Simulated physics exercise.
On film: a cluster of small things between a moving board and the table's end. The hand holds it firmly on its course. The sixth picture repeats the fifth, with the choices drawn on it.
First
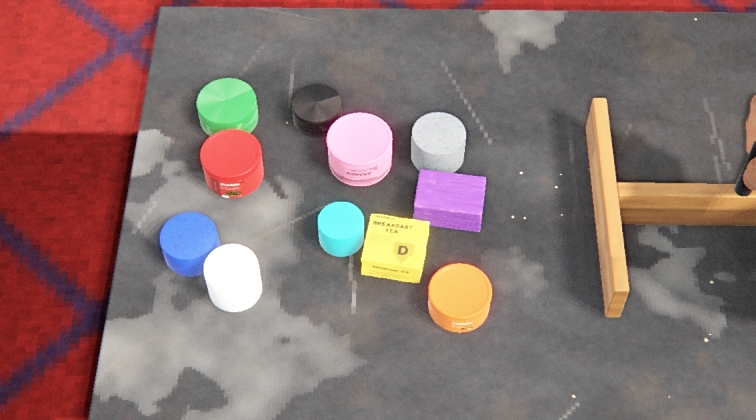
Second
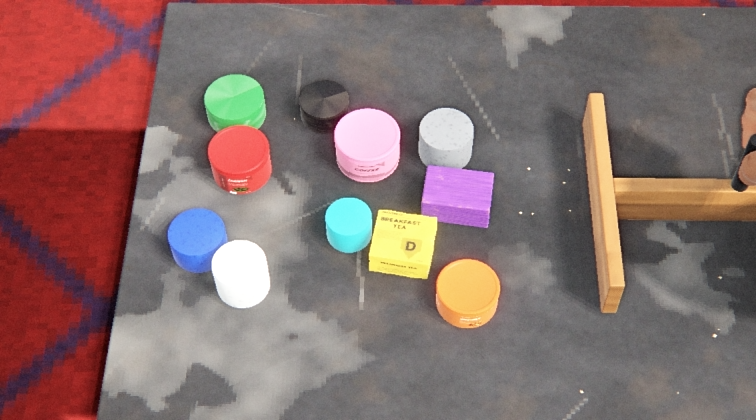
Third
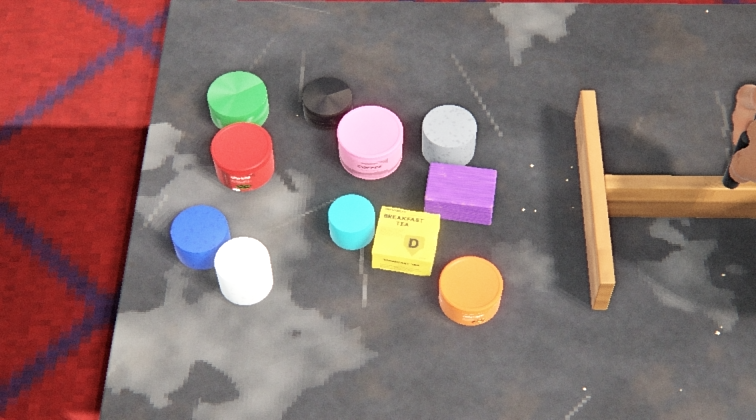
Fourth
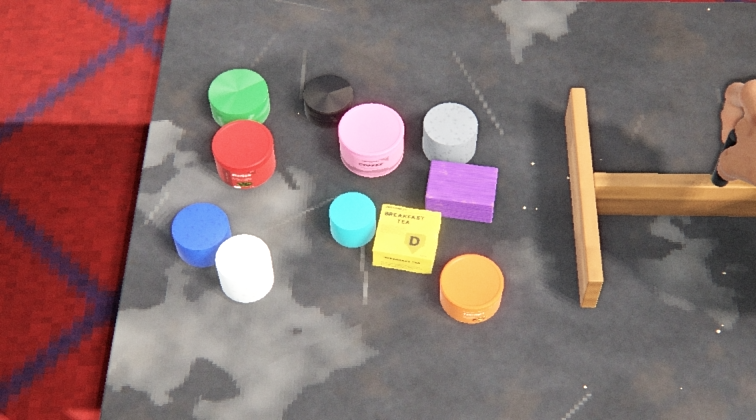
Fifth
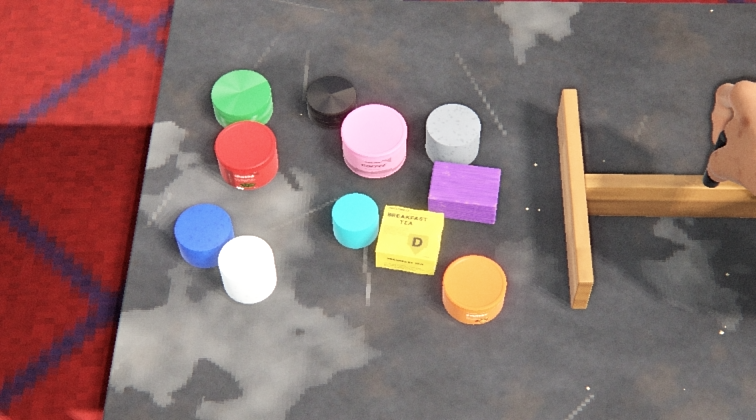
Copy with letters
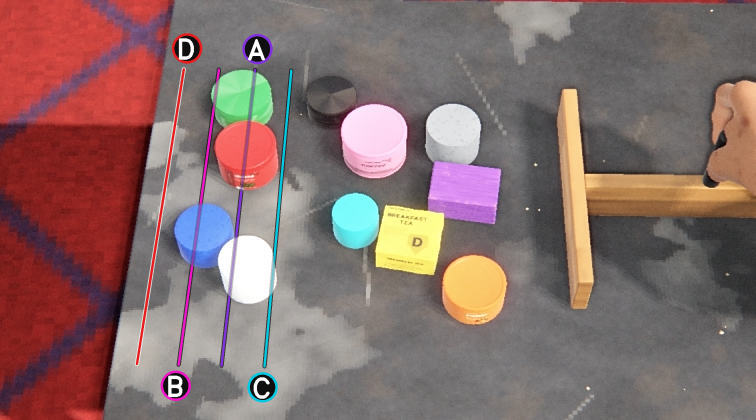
On a dark mottled tabletop, a hand slides a wooden frame slightly left toward a cluster of colourful tubs and two blocks.
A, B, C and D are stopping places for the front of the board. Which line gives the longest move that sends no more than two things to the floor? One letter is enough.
The farthest such stop is A.
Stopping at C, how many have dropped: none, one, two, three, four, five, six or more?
By then, none.
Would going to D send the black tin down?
No.
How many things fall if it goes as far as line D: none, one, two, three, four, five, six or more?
In all, six or more.
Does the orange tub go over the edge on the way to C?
By then, no.
On the marked copy, A at (240, 205); B at (201, 205); C at (279, 206); D at (162, 204).
Taking A. A third of the way, board (455, 178); orange tub (416, 298); grey pot (420, 136).
Two thirds of the way, board (333, 177); red jar (199, 171); blue pot (196, 238).
When it is over, board (241, 175); blue pot over the edge; red jar (142, 178); one fallen.
As for the rest, B drops three; C is within the limit but short; D drops seven.
